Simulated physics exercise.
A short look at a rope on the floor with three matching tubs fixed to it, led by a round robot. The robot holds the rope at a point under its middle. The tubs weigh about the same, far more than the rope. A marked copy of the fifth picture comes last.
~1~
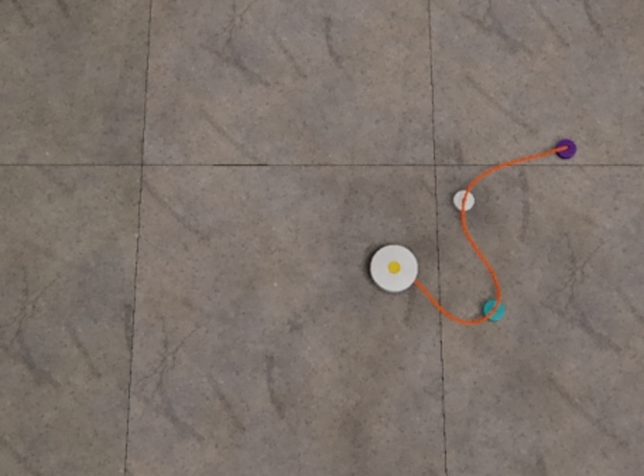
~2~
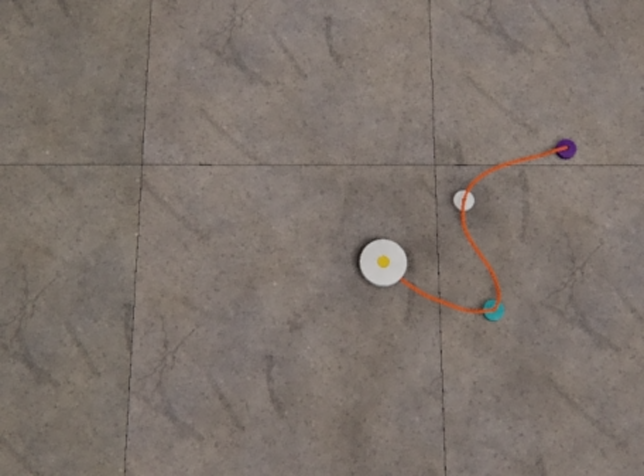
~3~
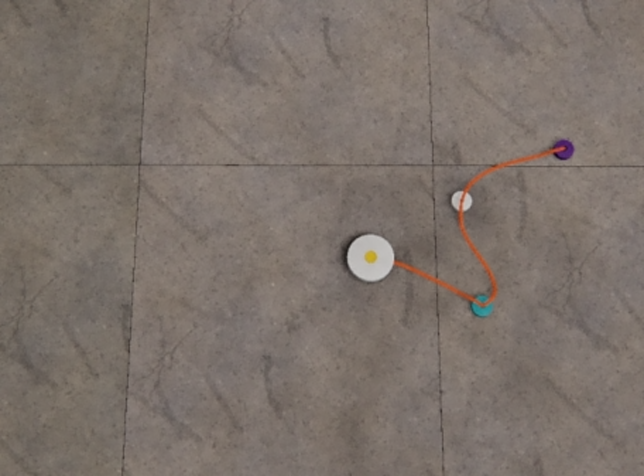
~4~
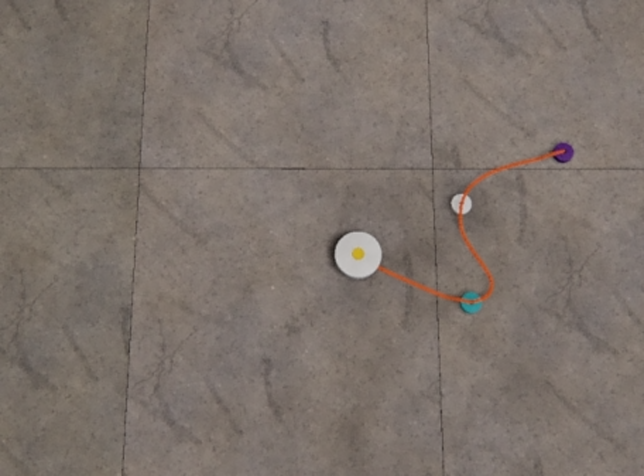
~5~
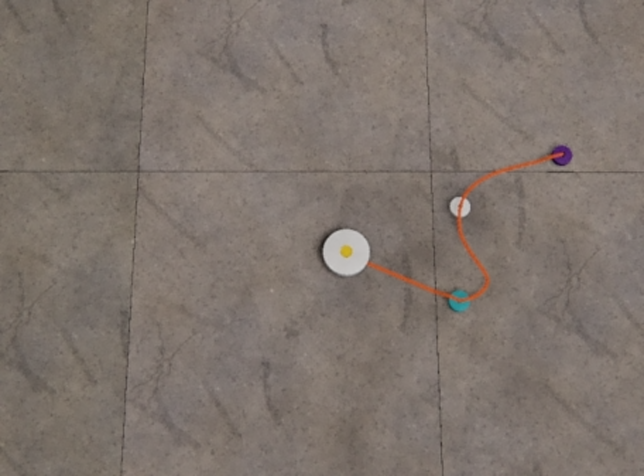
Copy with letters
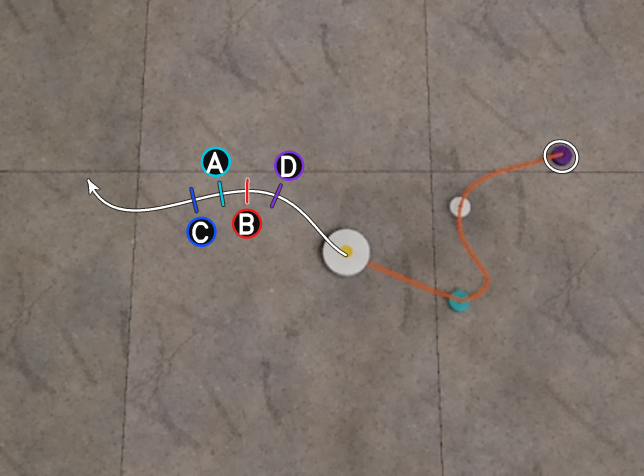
Round white robot moving left across a grey tiled floor, straightening the near orange rope and then dragging its turquoise tub along.
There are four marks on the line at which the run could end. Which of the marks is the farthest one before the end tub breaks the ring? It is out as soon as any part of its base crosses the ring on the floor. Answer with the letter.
Stop at A.
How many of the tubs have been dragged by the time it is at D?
By then, one.
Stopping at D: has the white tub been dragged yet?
No.
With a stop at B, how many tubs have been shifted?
By then, one.
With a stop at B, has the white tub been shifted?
No.
On the copy, A at (221, 194); B at (247, 191); C at (194, 200); D at (276, 196); the ring at (561, 157); the route from (346, 255) via (221, 194) to (88, 180).
On A. First, robot (309, 217); purple tub (562, 155); white tub (460, 207); turquoise tub (414, 277).
Then, robot (265, 190); purple tub (562, 155); white tub (460, 207); turquoise tub (370, 248).
Finally, robot (220, 191); purple tub (562, 155); white tub (454, 207); turquoise tub (336, 221); the ringed tub at the far end is still in its ring.
By contrast, B is safe but short; C drags the last tub to (547, 162); D is safe but short.
